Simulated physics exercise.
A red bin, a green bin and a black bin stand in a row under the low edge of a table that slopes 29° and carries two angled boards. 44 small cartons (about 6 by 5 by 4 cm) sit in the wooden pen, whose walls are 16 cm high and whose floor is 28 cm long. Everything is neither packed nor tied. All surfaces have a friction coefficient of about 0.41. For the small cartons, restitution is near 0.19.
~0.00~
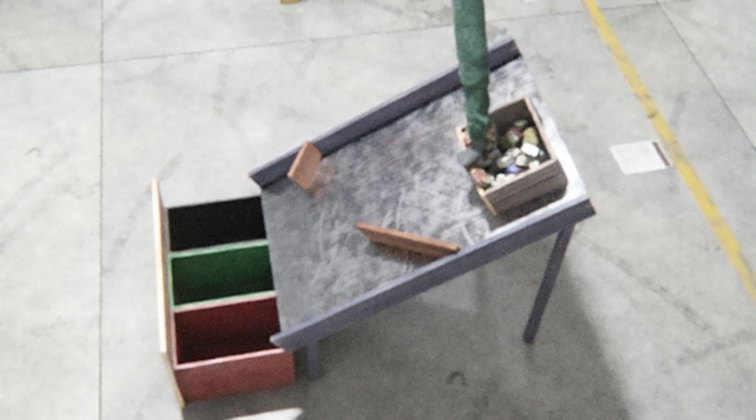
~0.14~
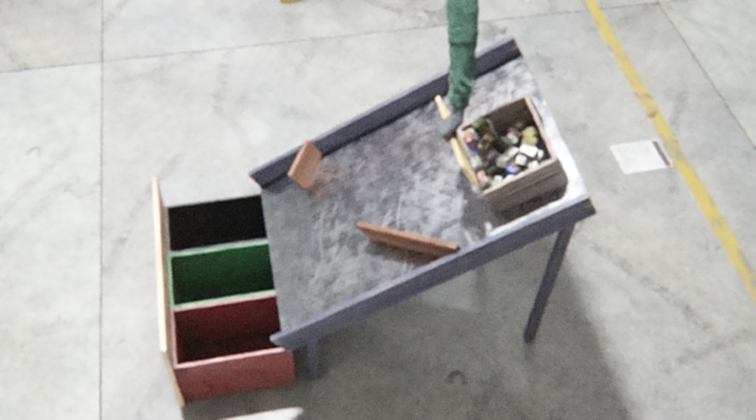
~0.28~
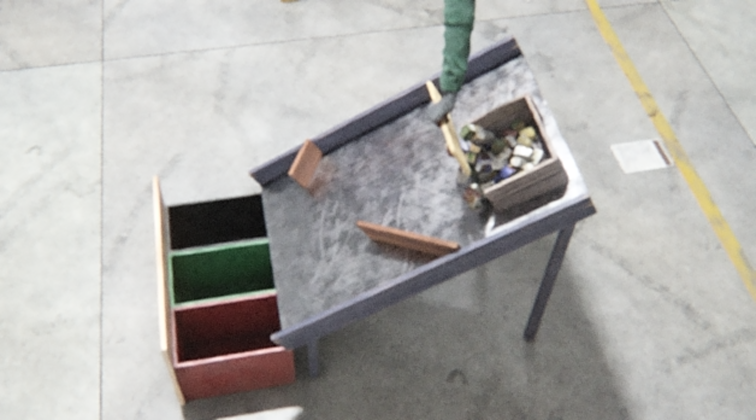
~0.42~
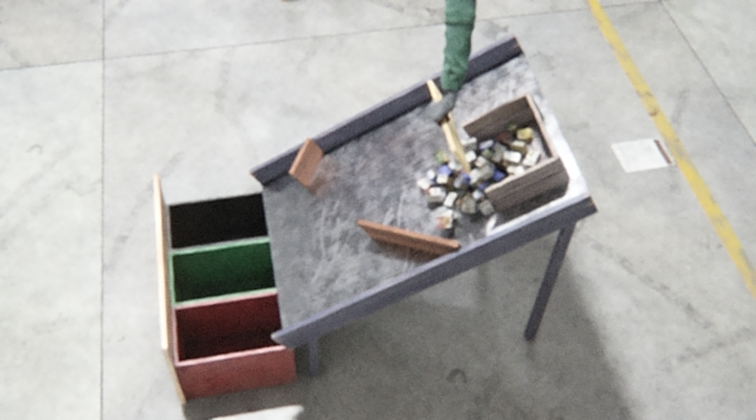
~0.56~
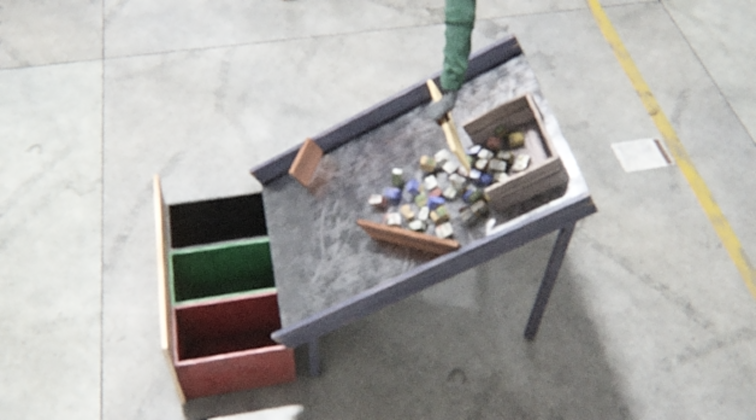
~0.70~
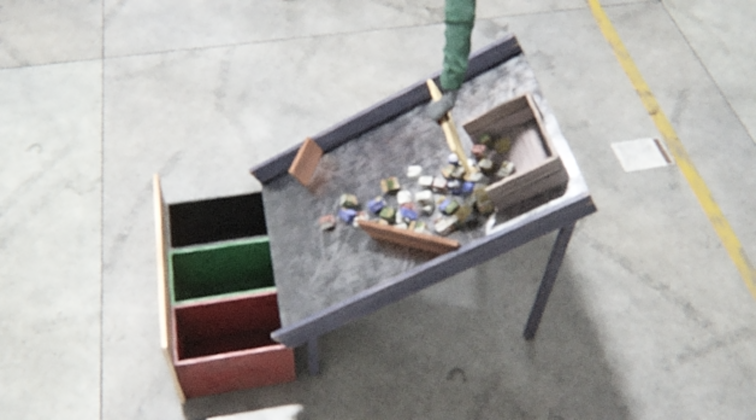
A green-sleeved arm pulls a light wooden strip away from the left side of a wooden pen on a sloping grey table, seen from a fixed high view over a concrete floor with a yellow line. Black, green and red bins stand at the table's left end, and two reddish-brown boards rest on its surface. Small mixed-coloured cartons spread out leftward, some passing the middle board, as the pen largely empties.
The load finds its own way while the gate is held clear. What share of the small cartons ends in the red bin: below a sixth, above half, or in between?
Not even a sixth of them end up in the red bin.
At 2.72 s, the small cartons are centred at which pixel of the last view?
(219, 308).
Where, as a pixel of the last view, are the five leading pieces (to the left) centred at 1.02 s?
Their mean place is roughly (243, 268) in the last picture.
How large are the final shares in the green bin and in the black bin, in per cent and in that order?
Roughly 75 % for the first place and 5 % for the second.
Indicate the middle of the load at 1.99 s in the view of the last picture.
The centre sits near (234, 299).
After 1.02 s, 3 in the green bin, 40 on the slope and 1 in the air.
After 1.43 s, 13 in the green bin, 30 on the slope and 1 in the air.
After 1.99 s, 26 in the green bin, 2 in the black bin, 15 on the slope and 1 in the air.
Outcome (at 2.72 s), 32 in the green bin, 3 in the black bin and 9 on the slope. Asked share, 0 of 44, 0 per cent.
